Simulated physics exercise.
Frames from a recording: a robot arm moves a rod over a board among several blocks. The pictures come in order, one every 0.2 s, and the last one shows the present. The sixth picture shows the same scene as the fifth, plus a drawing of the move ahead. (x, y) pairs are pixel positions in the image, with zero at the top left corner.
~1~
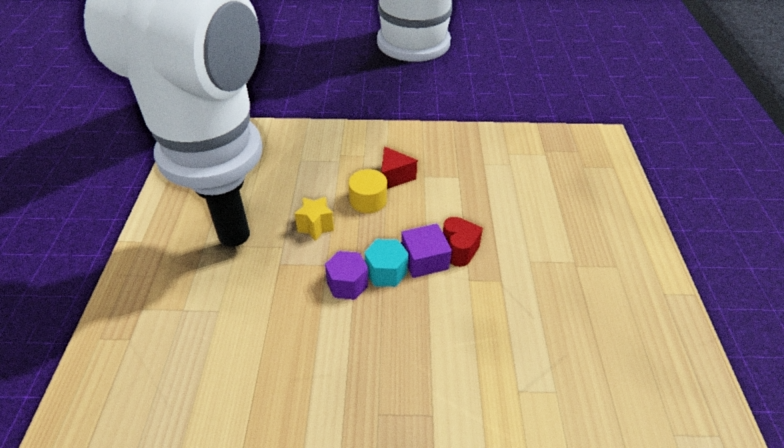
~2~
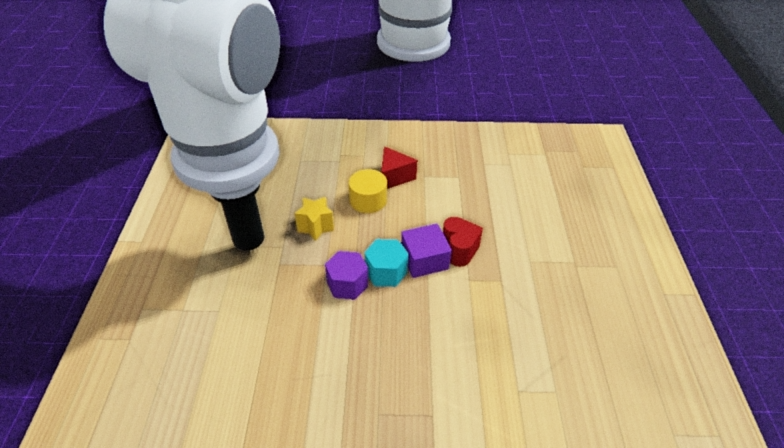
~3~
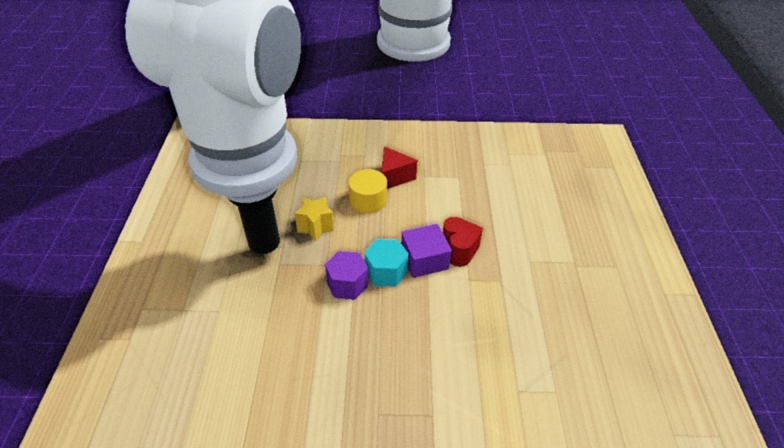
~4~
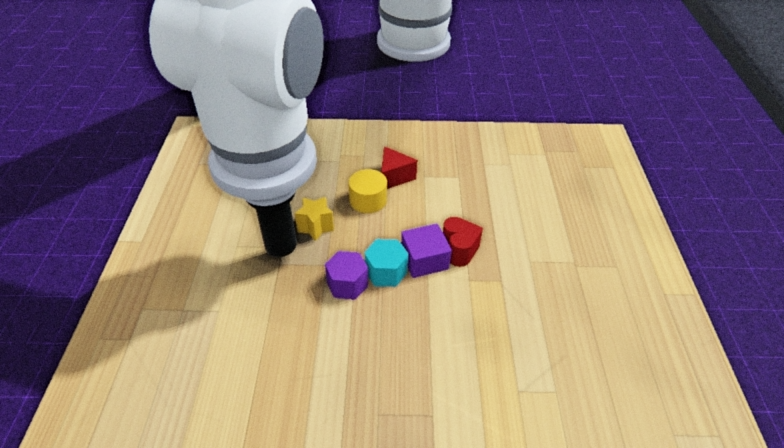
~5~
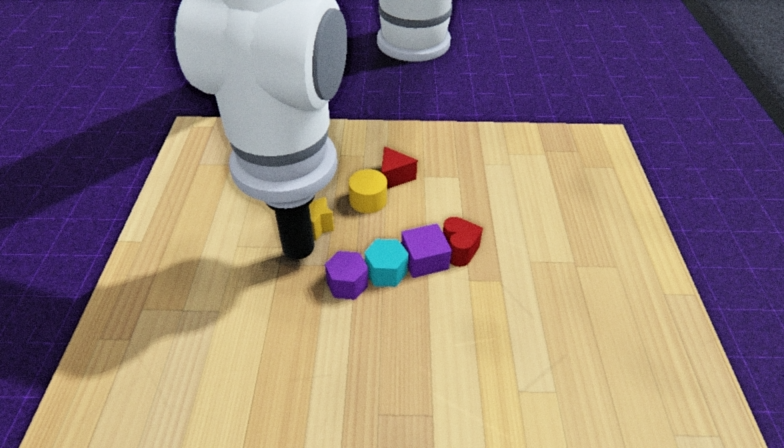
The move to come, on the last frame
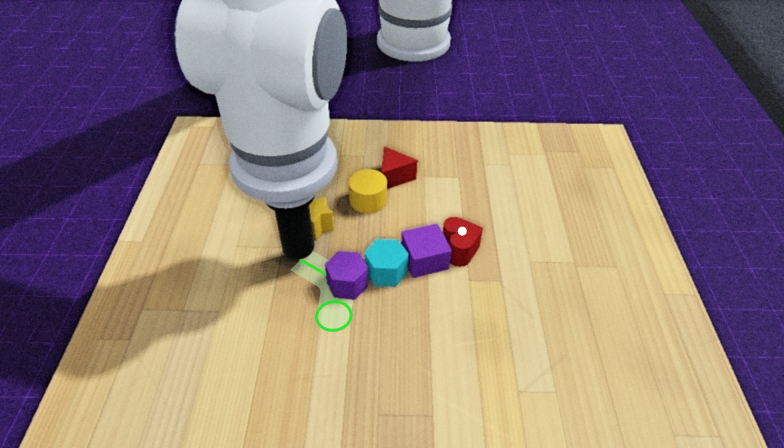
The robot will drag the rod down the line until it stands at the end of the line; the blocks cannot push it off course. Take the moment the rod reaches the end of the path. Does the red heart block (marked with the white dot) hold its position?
Yes, it checks out.
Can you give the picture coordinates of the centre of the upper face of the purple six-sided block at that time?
By then it is at (372, 283).
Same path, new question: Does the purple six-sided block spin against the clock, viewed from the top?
Going by the path, yes.
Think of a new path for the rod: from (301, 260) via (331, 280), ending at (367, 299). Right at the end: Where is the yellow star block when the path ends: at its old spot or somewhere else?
It ends up on the same spot.
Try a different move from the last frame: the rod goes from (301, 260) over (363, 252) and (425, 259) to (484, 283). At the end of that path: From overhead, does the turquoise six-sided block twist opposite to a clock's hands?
Going by the path, no.
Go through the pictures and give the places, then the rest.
Tip of the rod at (235, 237), middles of tops, purple six-sided block at (346, 266), turquoise six-sided block at (386, 253), purple square piece at (426, 241), red heart block at (462, 231), in the first frame.
Rod at (249, 240), nothing pushed, in the second frame.
Rod at (265, 244), nothing pushed, in the third frame.
Rod at (281, 247), nothing pushed, in the fourth frame.
Rod at (299, 249), purple six-sided block at (346, 266), turquoise six-sided block at (386, 253), purple square piece at (426, 241), red heart block at (462, 231), in the fifth frame.
The line goes from (301, 260) via (323, 272) and (337, 291), ending at (334, 316); the dot is on the red heart block.
The first path, step by step. Halfway along, rod at (332, 269); purple six-sided block at (363, 274), turned 15° anticlockwise; turquoise six-sided block at (393, 254); purple square piece at (429, 240).
At the end, rod at (333, 305); purple six-sided block at (372, 283), turned 35° anticlockwise; turquoise six-sided block at (394, 256), turned 15° anticlockwise; purple square piece at (430, 239); red heart block unmoved.
